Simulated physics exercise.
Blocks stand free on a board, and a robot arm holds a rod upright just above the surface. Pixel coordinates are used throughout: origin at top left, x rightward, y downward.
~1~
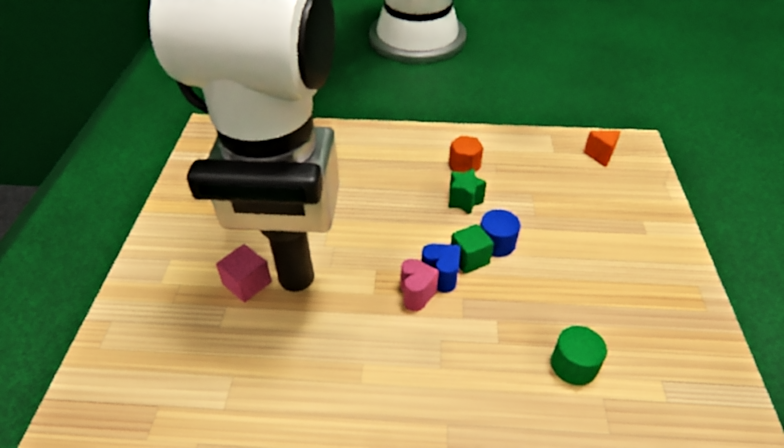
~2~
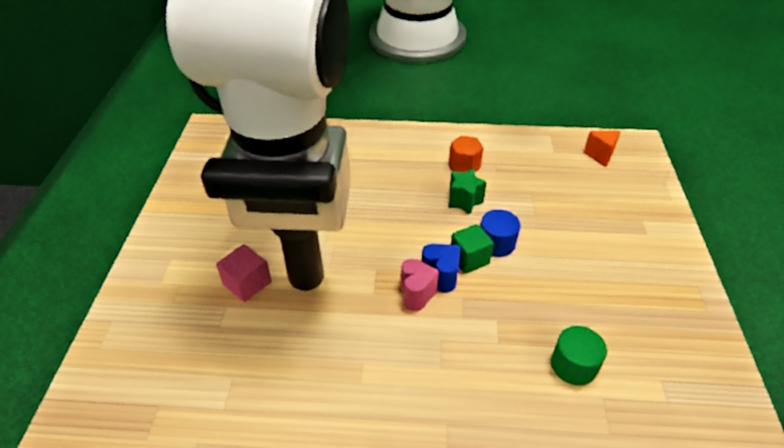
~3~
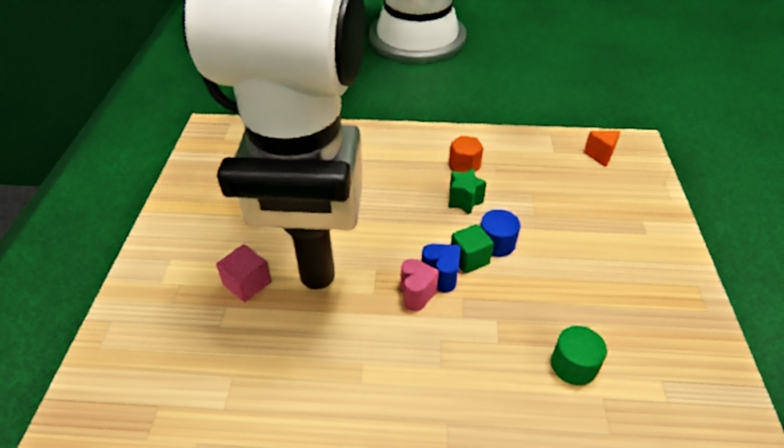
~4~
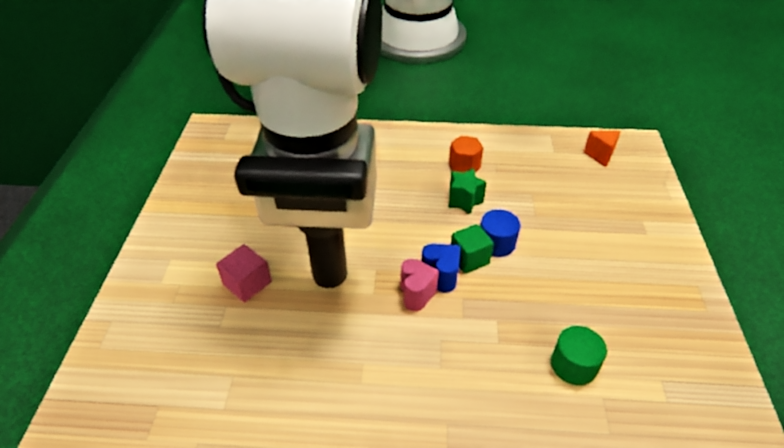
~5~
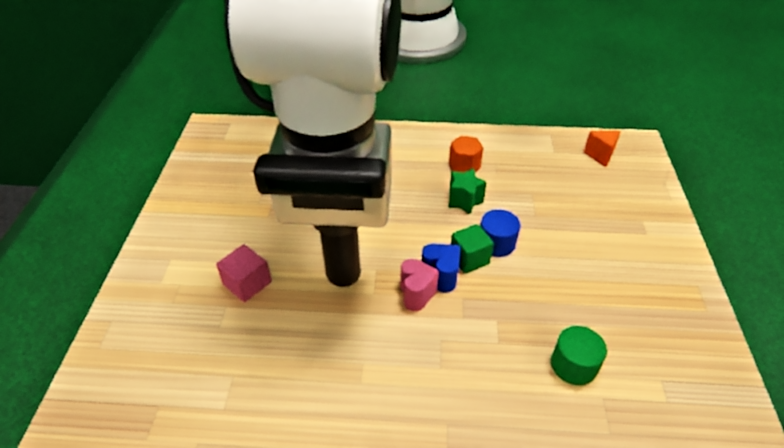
A robot arm holding a dark upright rod slid slowly to the right across a wooden board, moving away from a dark pink cube toward a row of colored blocks that stayed still.
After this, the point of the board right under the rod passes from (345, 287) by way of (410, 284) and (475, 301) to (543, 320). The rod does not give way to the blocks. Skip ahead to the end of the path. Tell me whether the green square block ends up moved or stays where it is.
In the end it has been moved.
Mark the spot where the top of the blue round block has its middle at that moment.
At pixel (514, 209).
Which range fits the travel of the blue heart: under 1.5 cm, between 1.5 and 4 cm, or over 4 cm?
The displacement of the blue heart is above 4 cm.
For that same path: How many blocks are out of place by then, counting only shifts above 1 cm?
Shifted over 1 cm: Three or more.
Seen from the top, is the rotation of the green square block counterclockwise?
In short: Yes.
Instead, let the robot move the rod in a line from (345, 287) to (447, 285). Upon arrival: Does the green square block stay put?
No, I don't think so.
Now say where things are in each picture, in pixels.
The first frame shows lower end of the rod at (297, 279), tops of blocks, pink heart at (418, 273), blue heart at (443, 255), green square block at (473, 237), blue round block at (501, 222).
The second frame shows rod at (307, 278), blocks as before.
The third frame shows rod at (318, 277), blocks as before.
The fourth frame shows rod at (330, 276), blocks as before.
The fifth frame shows rod at (344, 275), pink heart at (418, 273), blue heart at (443, 255), green square block at (473, 237), blue round block at (501, 222).
On the path given first. One third of the way, rod at (411, 272); pink heart at (438, 282), turned 35° clockwise; blue heart at (449, 256), turned 25° anticlockwise.
Two thirds of the way, rod at (478, 290); pink heart at (485, 308), turned 95° clockwise; blue heart at (501, 256), turned 90° anticlockwise; green square block at (490, 229), turned 45° anticlockwise; blue round block at (514, 209).
At the end, rod at (547, 308); pink heart at (493, 312), turned 125° clockwise; blue heart at (509, 256), turned 120° anticlockwise; green square block at (490, 229), turned 45° anticlockwise; blue round block at (514, 209).
